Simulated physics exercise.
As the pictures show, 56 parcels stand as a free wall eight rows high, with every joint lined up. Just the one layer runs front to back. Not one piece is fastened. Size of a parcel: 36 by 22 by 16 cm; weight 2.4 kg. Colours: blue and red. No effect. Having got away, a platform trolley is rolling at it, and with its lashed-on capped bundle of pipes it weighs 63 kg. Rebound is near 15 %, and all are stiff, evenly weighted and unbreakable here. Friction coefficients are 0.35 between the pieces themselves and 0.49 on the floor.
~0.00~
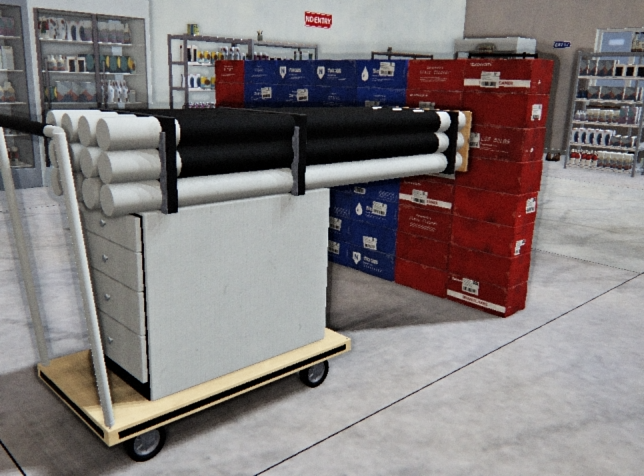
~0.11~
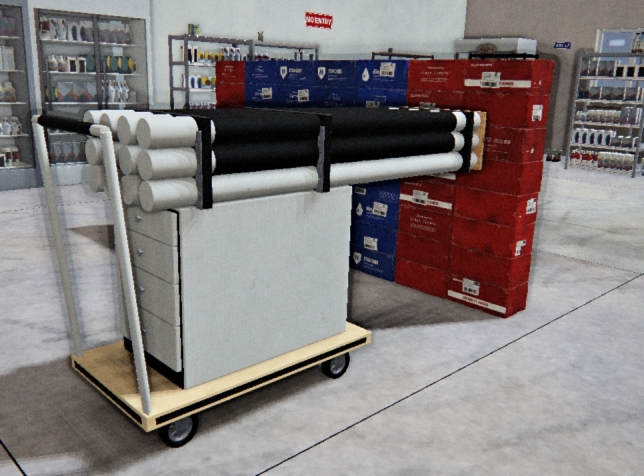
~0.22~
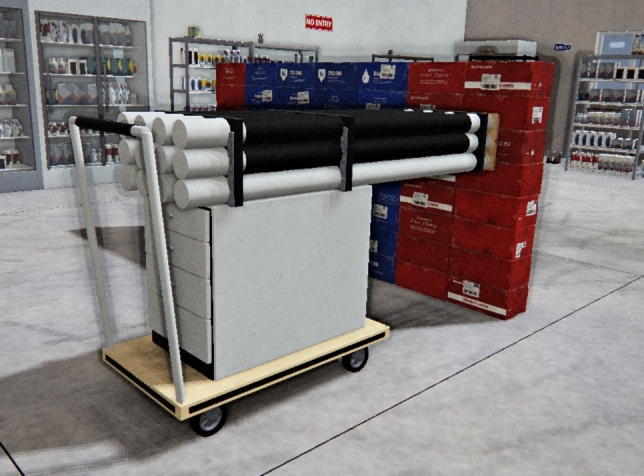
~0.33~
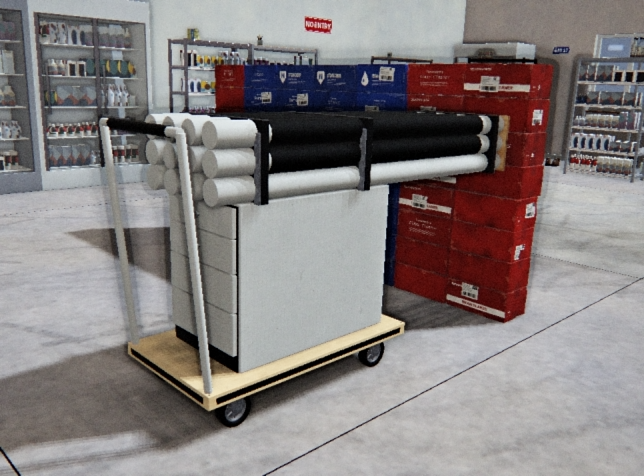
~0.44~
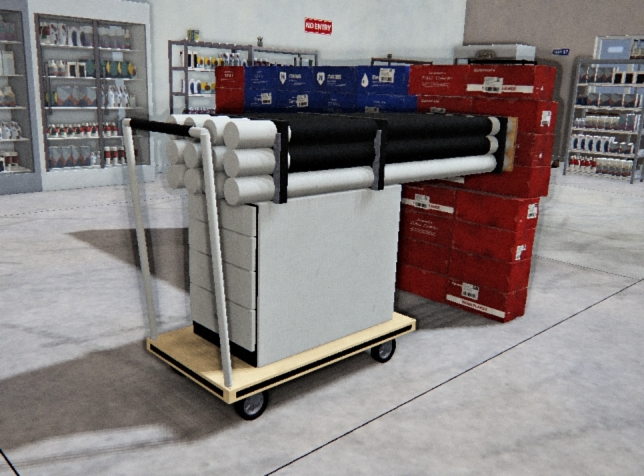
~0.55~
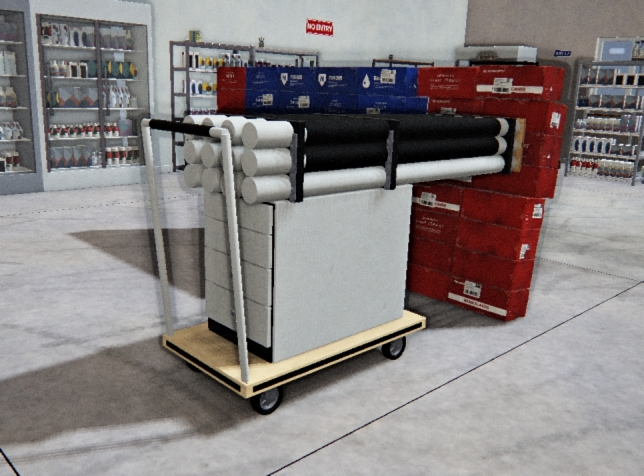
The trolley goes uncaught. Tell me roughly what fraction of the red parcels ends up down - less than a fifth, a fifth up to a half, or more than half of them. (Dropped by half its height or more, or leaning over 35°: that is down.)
I predict a down count bigger than half.
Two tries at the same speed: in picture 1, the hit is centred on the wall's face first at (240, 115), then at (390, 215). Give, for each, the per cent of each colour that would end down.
For red it's 30 then 30 per cent, for blue 20 then 20 per cent.
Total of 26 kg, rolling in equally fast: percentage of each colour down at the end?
In that case red comes to 70 and blue to 0 percent.
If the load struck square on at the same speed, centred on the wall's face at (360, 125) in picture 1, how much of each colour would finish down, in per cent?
Then red ends 0 per cent down and blue 50 per cent.
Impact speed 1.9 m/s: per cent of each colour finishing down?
Share down, in per cent: Red 30, blue 0.
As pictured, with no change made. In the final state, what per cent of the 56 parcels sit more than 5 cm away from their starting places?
It comes to 30 percent.
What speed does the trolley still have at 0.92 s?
0.5 m/s.
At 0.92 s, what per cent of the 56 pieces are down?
5 %.
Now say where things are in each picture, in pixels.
In the first picture (pixels give the middle of a visible side), load (463, 131) 32 cm short of the wall; top red parcel (496, 76); top blue parcel (294, 72); none has stirred.
The second picture shows load (478, 130) 21 cm short of the wall; top red parcel (497, 76).
The third picture shows load (491, 131) 9 cm short of the wall; top red parcel (497, 78).
The fourth picture shows load (502, 133) 16 mm into the wall's line; top red parcel (496, 80); movement in 6 of them.
The fifth picture shows load (511, 134) 10 cm into the wall's line; top red parcel (499, 81) 30 mm from its place; movement in 12 of them.
The sixth picture shows load (519, 135) 16 cm into the wall's line; top red parcel (509, 82) 10 cm from its place; top blue parcel (296, 79); movement in 16 of them.
After 0.92 s, load 36 cm past the wall's line, still rolling; 3 of the 24 red parcels down (3 of 56 in all colours); top red parcel 18° from how it stood, 50 mm lower.
After 1.28 s, load 52 cm past the wall's line, still rolling; 16 of the 24 red parcels down (16 of 56 in all colours); top red parcel 36° from how it stood, 60 cm lower.
In the end (2.4 s), load 85 cm past the wall's line, still rolling; 16 of the 24 red parcels down (16 of 56 in all colours); top red parcel 1.13 m lower; top blue parcel unmoved. That is 67 per cent. From the last view, middles, top blue parcel near (308, 80).
